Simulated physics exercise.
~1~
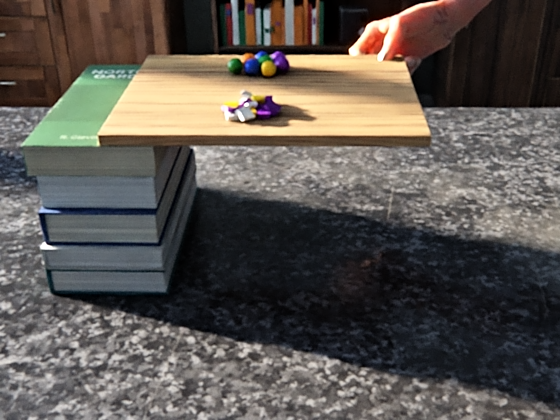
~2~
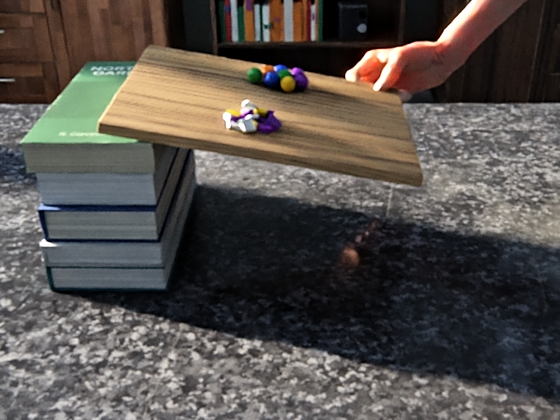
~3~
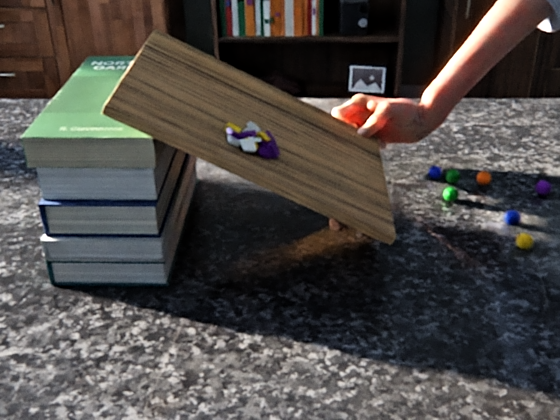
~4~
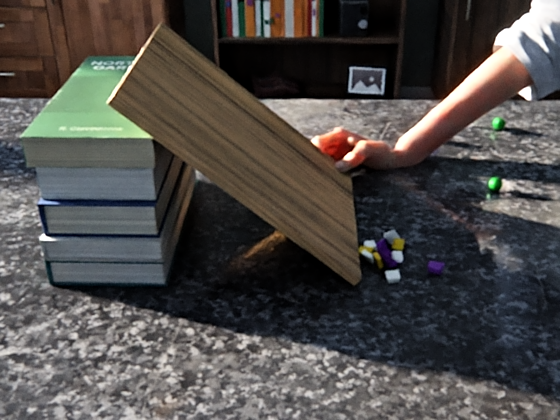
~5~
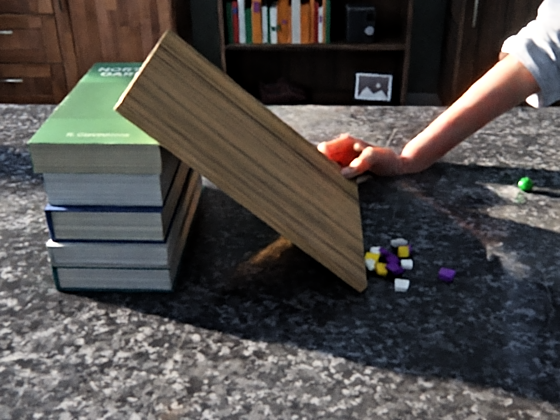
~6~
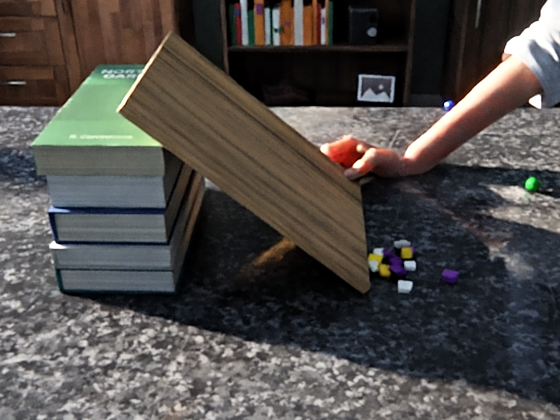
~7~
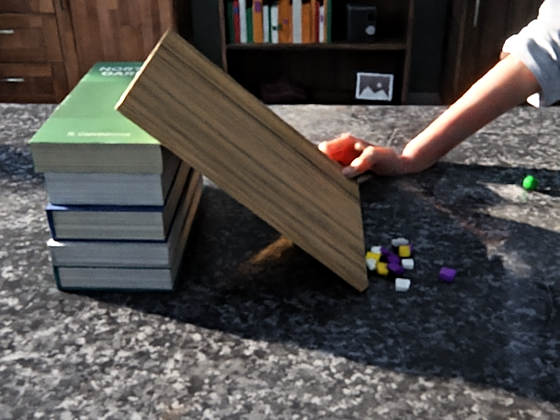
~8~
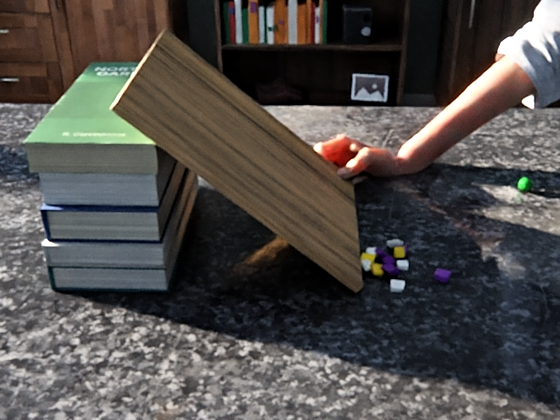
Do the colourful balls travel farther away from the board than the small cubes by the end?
Yes, the balls roll well away to the right, with most of them out of view by the end, while the cubes stay mostly near the foot of the board.
We see a hand lower the right end of a wooden board propped on a stack of books, tilting it into a ramp; the colourful balls roll far off to the right, while the white, yellow and purple cubes slide down later and settle near its foot.
